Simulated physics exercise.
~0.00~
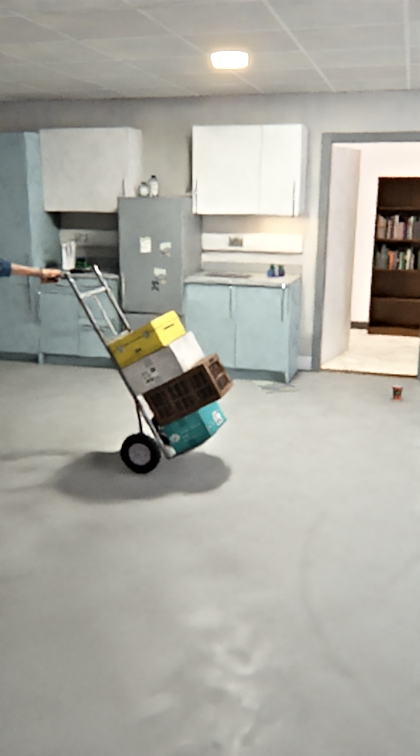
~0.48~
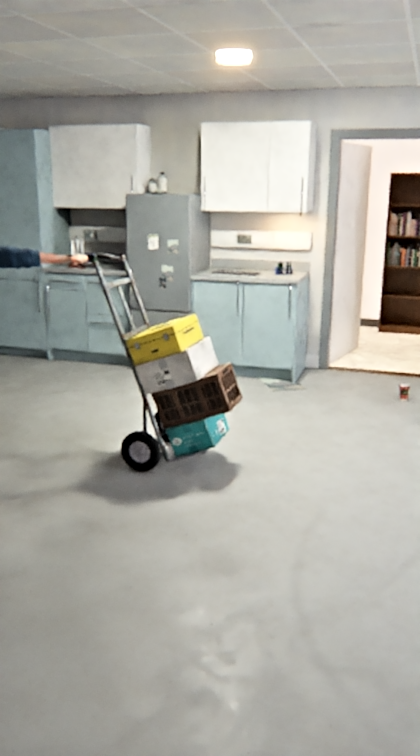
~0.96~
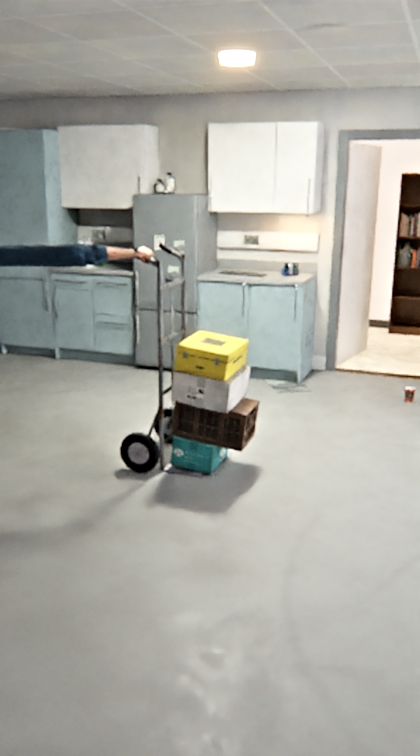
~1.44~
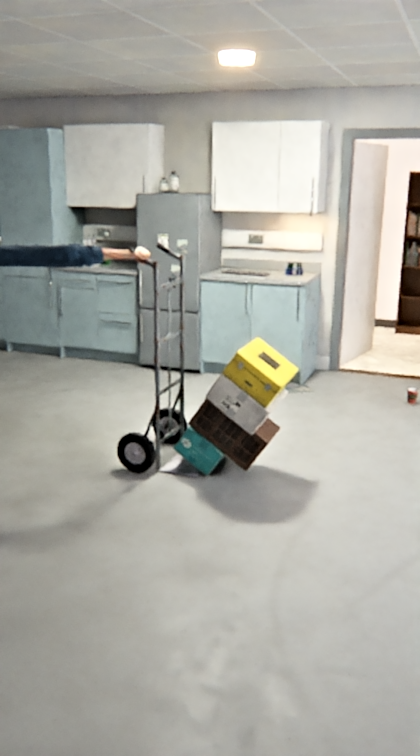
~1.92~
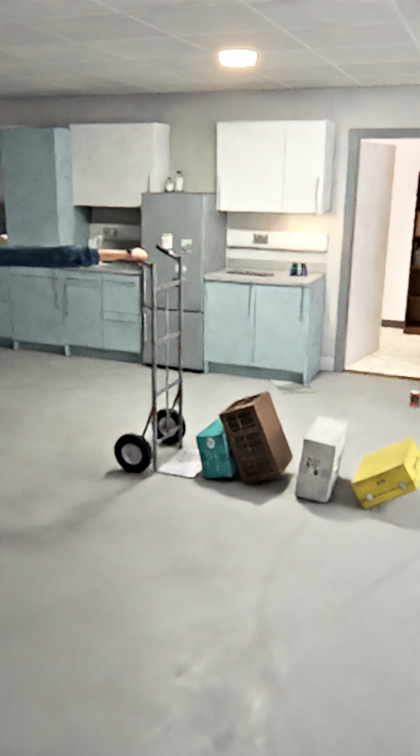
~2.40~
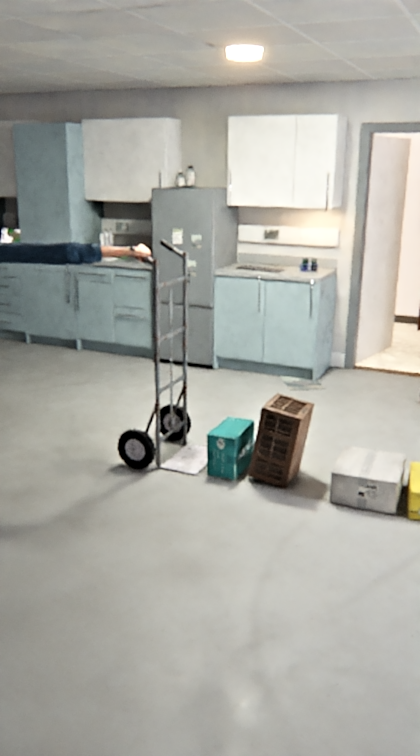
A sack truck, held at its handle by an arm reaching in from the left, starts tilted back on a grey kitchen floor with a yellow toolbox, a white parcel, a brown crate and a turquoise parcel stacked on it. It swings upright and stops, while the load keeps tipping forward, away from the frame. The stack leans right and topples, the yellow toolbox and white parcel falling farthest. The brown crate tumbles off just beside the turquoise parcel. At the end, the truck stands upright, still held, with the turquoise parcel tipped over at its plate and the others strewn rightward.
